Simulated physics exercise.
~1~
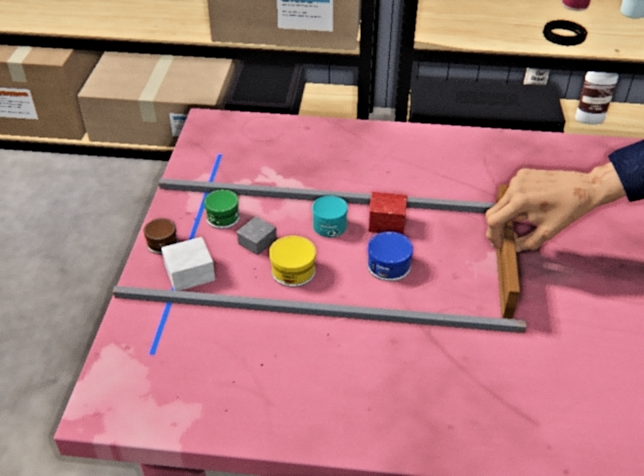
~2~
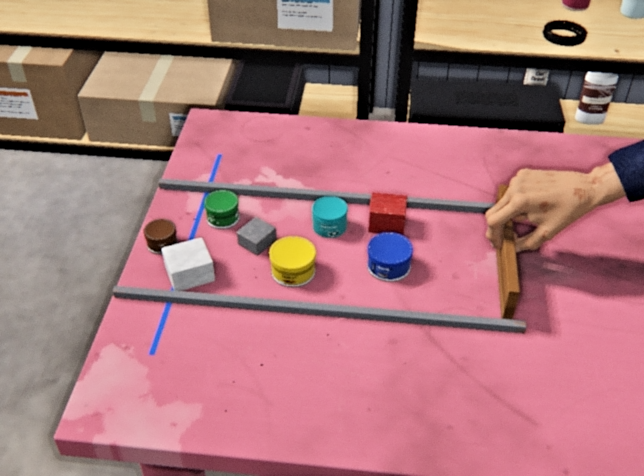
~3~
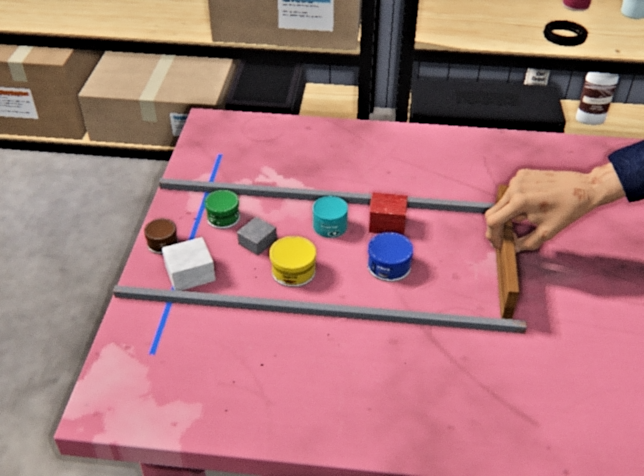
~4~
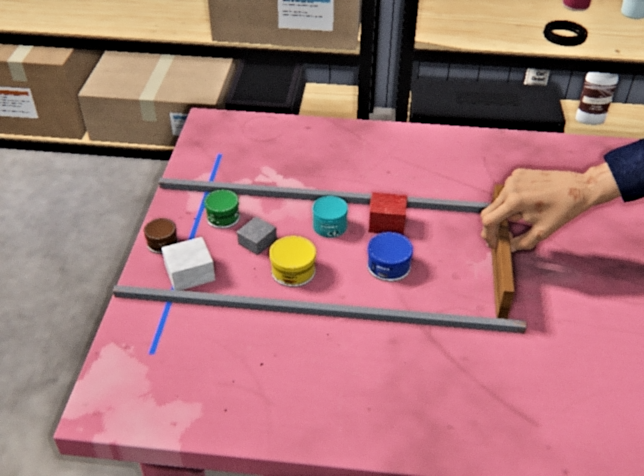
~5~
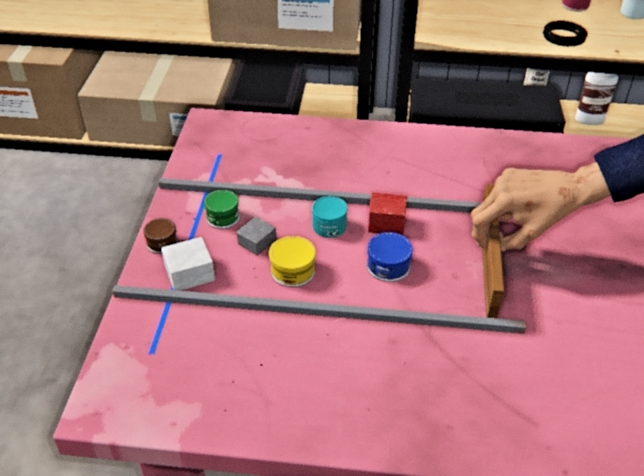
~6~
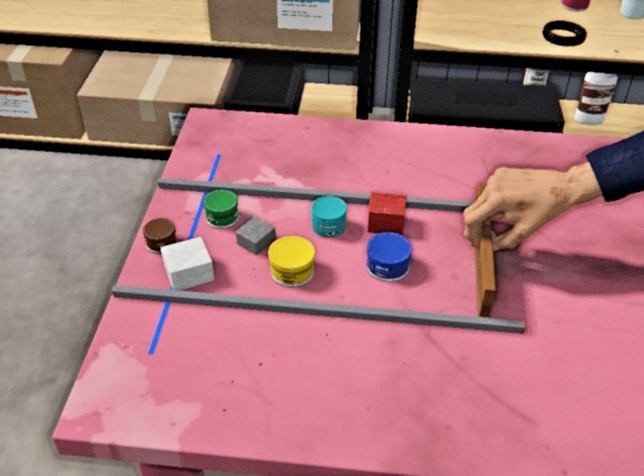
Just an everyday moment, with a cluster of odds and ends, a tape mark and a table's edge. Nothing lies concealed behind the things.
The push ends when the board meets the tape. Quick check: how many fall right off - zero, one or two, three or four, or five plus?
Three or four.
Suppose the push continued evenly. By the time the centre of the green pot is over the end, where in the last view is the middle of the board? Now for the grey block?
First it's close to (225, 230), next close to (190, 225).
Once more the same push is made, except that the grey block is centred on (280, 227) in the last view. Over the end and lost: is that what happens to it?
That grey block is safe.
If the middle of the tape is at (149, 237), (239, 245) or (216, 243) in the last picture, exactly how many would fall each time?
The counts come to 8, then 0, then 2.
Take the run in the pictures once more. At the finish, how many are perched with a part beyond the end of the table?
I count 2 overhanging.
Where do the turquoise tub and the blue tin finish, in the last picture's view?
I'd put one at around (147, 201) and the other at around (165, 236).
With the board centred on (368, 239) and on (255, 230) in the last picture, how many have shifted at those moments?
Counts: 3 and 7.
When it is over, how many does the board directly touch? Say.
Well, it touches 3.
Early on, none off yet; brown pot at rest near (160, 236); white block at rest near (188, 264); green pot at rest near (221, 209).
A while later, none off yet; brown pot at rest near (160, 236); white block at rest near (183, 266); green pot travelled about its own width near (195, 207).
Finally, the number that fall off is three or four; lost, green pot, white block and brown pot.
